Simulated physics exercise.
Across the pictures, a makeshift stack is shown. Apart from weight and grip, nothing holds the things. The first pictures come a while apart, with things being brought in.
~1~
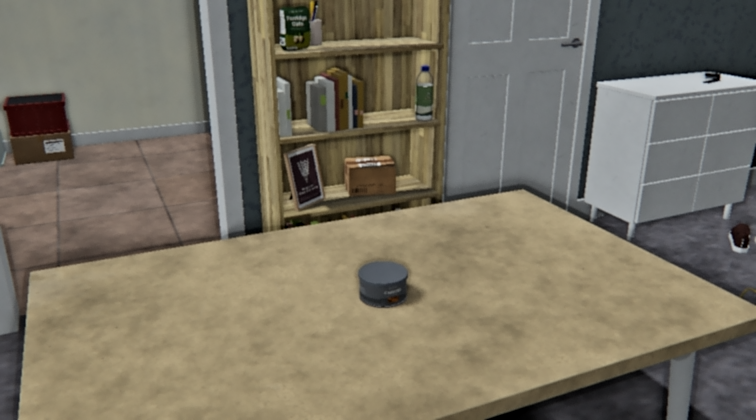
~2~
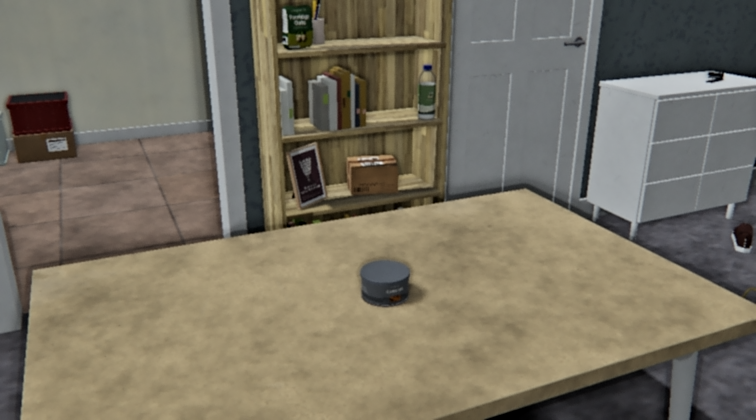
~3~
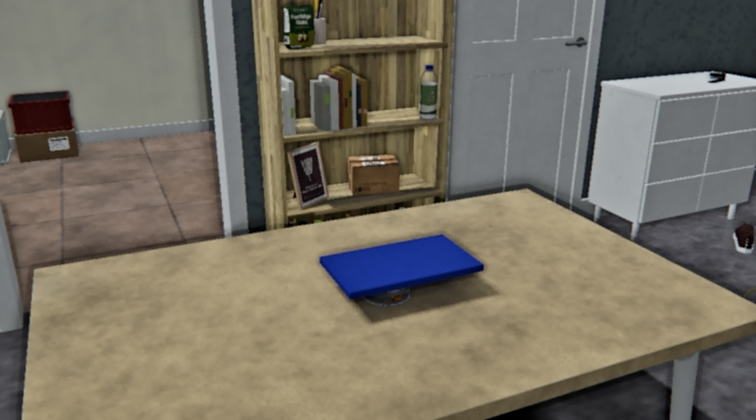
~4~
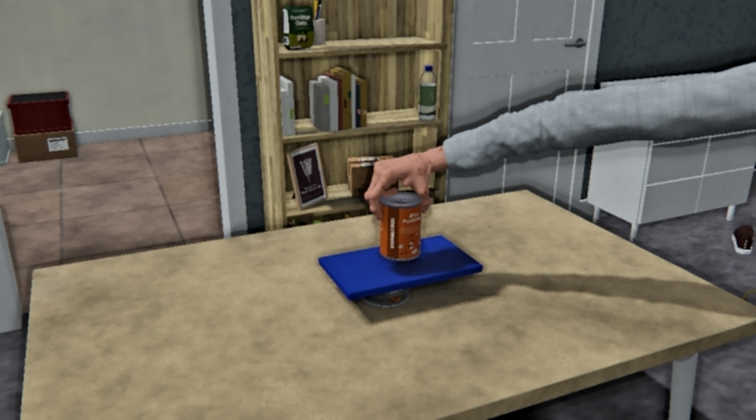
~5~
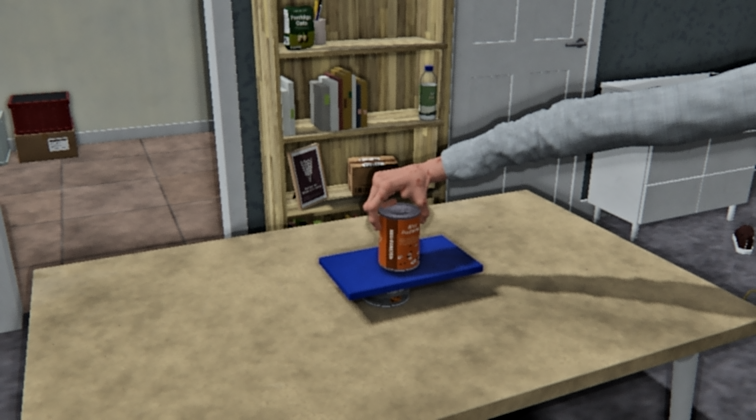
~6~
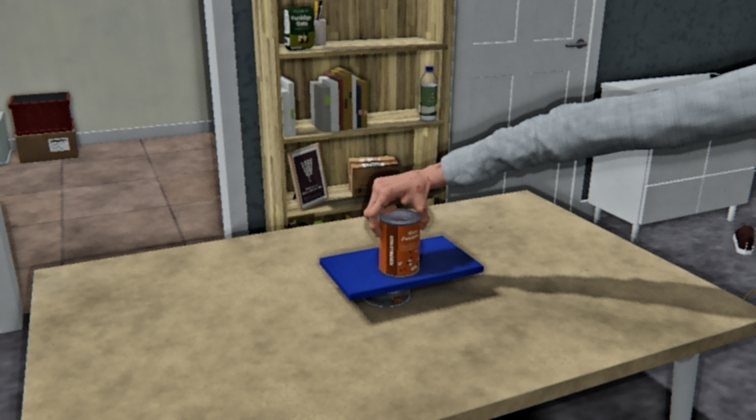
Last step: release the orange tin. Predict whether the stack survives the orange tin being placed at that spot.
The result is a standing stack.
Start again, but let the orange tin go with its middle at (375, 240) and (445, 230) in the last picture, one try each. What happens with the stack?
In the first case it holds; in the second case it loses its balance.
Then, 0.40 s past the last view, nothing moves.
Then, 1.30 s past the last view, orange tin resting near (400, 243).
Finally, all 3 still in place. Final places as the last picture's camera would see them, orange tin near (400, 243). The stack stays up.
